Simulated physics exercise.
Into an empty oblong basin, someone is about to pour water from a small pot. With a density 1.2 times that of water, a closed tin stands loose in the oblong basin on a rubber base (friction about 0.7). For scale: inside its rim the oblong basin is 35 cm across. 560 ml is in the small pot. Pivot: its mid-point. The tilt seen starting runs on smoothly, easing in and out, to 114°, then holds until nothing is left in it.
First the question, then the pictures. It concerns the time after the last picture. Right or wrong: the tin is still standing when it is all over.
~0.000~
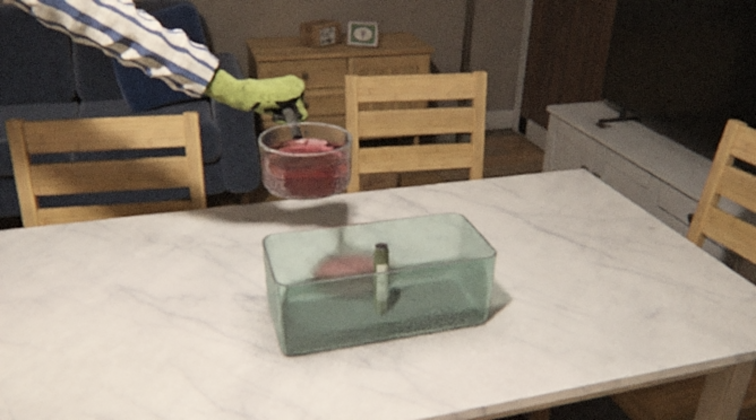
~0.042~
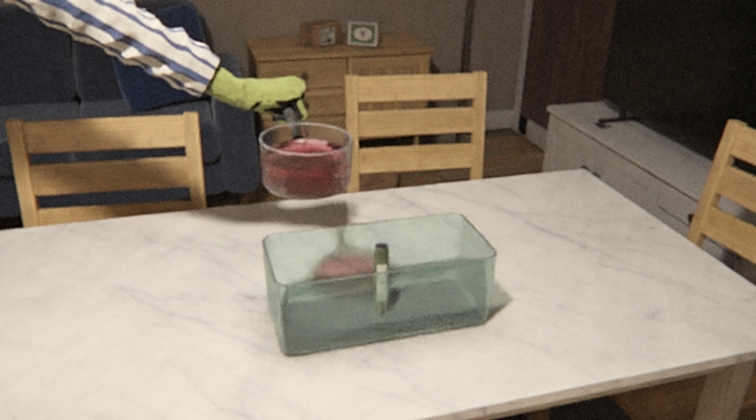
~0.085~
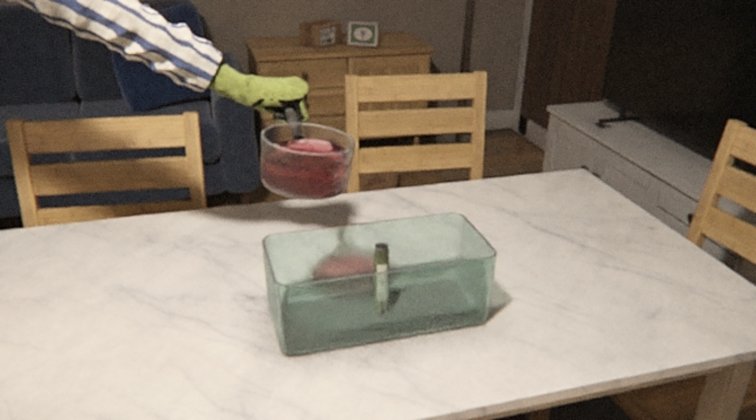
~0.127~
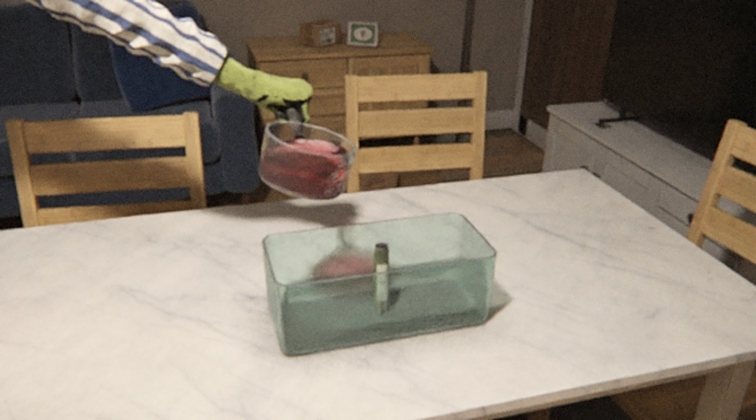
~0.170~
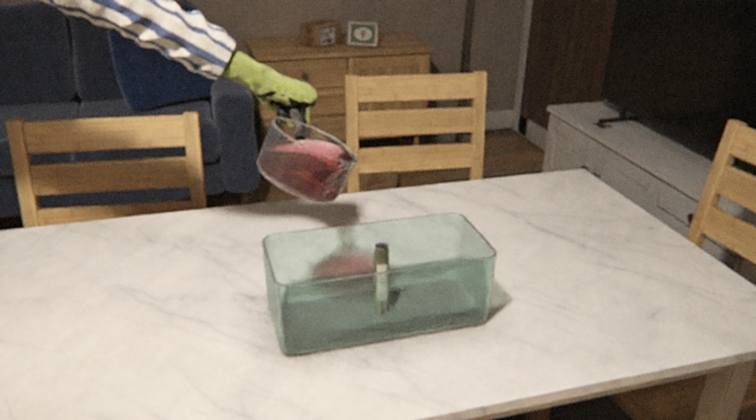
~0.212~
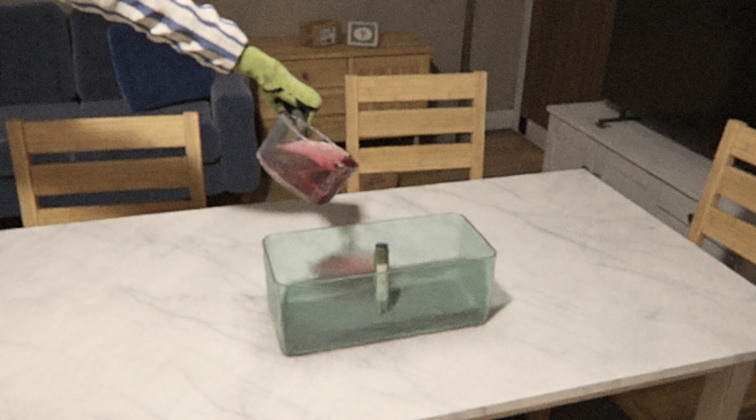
Wrong, it has gone over.
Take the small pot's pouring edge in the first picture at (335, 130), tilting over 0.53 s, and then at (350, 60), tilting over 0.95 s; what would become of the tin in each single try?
Trial 1 - tin tips; trial 2 - tin tips.
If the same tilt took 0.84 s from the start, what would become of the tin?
Then it stays up.
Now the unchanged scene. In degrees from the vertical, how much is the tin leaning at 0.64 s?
I'd put it at close to 0 degrees off upright.
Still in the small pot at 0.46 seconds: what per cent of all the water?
I'd put it near 18 percent.
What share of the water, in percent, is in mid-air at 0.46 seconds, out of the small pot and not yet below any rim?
Close to 54 in a hundred.
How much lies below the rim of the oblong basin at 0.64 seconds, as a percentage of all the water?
Some 92 percent of the total.
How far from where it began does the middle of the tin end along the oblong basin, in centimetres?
Shift of tin centre: Approx. 9.0 cm.
By 0.46 s the tilt is 108° and 19 per cent is still to pour; the tin stands where it began.
By 0.64 s the tilt is 114° and 2 per cent is still to pour; the tin stands 1 cm from where it began.
By 0.83 s the tilt is 114° and 0 per cent is still to pour; the tin leans 22°.
By 1.04 s the tilt is 114° and 0 per cent is still to pour; the tin lies on its side.
At rest the tin lies on its side.
